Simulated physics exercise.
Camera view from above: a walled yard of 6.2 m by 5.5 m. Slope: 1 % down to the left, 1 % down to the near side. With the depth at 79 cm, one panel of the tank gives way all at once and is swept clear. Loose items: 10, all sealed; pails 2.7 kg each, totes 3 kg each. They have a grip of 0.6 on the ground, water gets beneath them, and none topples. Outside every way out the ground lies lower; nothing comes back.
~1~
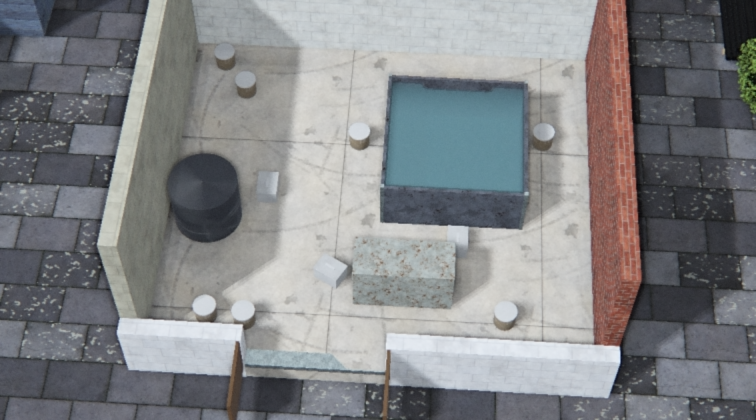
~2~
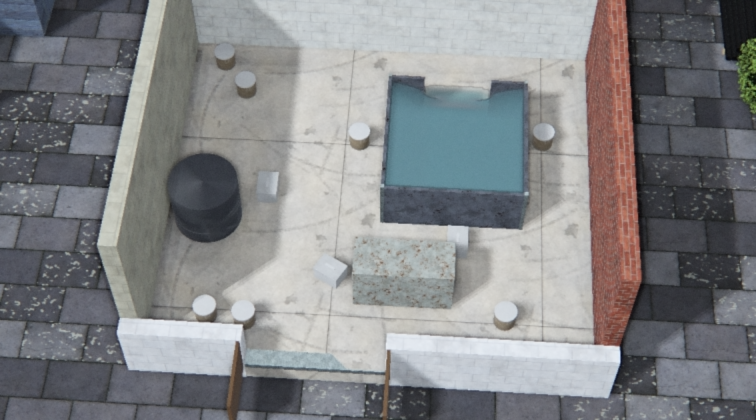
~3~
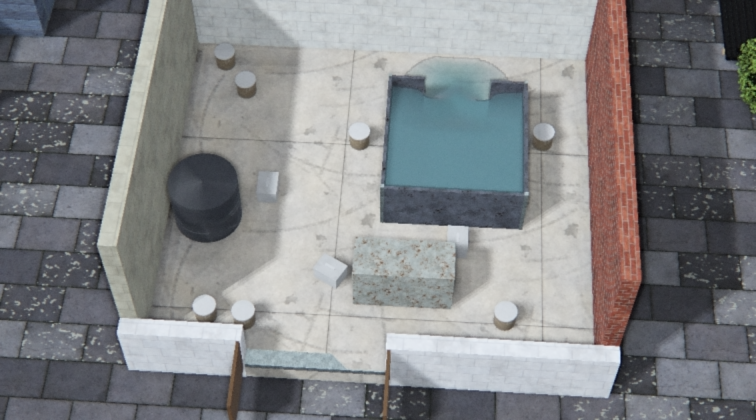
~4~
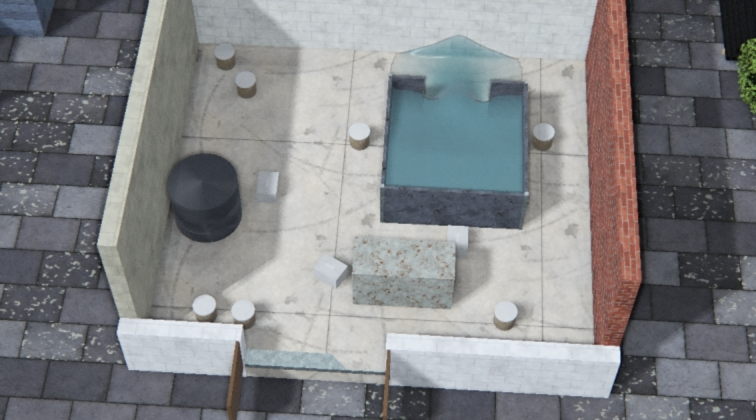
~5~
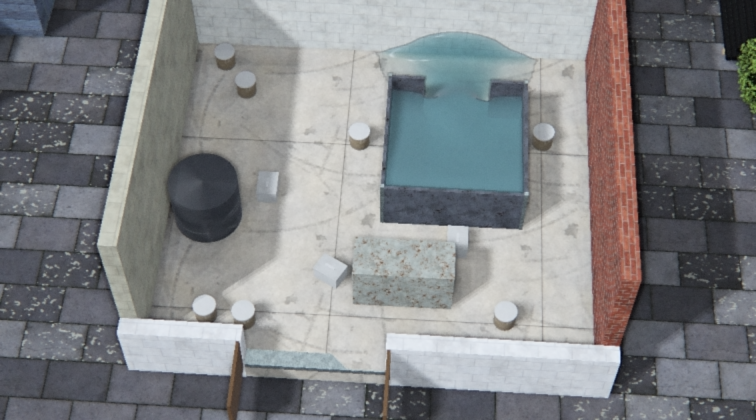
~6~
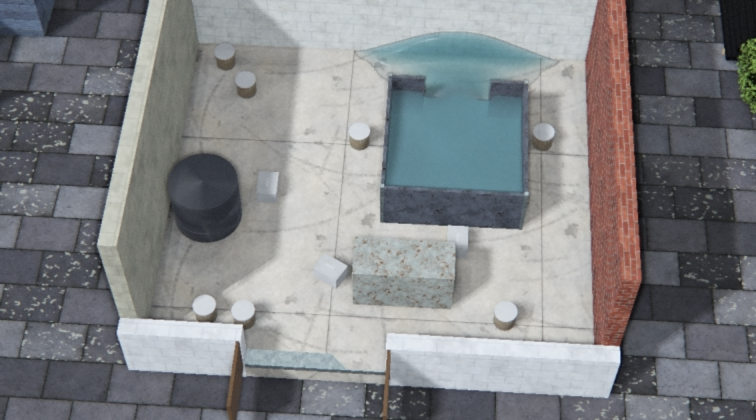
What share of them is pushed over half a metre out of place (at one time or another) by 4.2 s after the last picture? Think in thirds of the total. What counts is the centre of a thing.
Central band.
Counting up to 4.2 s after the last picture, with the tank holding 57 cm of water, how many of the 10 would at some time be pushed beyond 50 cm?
Then 5.
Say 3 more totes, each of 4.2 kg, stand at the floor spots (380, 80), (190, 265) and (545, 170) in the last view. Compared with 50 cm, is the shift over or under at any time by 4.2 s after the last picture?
Order as given: Goes farther, stays inside it, goes farther.
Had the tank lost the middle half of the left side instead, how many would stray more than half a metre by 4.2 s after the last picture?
Then the count would be 6.
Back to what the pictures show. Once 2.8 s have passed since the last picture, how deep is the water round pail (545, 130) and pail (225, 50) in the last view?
First roughly 9 cm, second roughly 18 cm.
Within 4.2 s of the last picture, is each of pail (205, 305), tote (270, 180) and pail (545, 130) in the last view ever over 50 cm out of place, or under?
In that order: Less, over, over.
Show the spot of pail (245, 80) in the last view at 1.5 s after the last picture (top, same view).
Around (193, 104).
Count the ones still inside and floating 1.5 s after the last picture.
Total: 3.
Then, 0.4 s after the last picture 0 of 10 are over 50 cm from their spots; 0 afloat.
Then, 1.5 s after the last picture 1 of 10 are over 50 cm from their spots; 3 afloat.
Then, 2.8 s after the last picture 4 of 10 are over 50 cm from their spots; 4 afloat.
Then, 4.2 s after the last picture 5 of 10 are over 50 cm from their spots, and 5 have been at some point; 3 afloat.
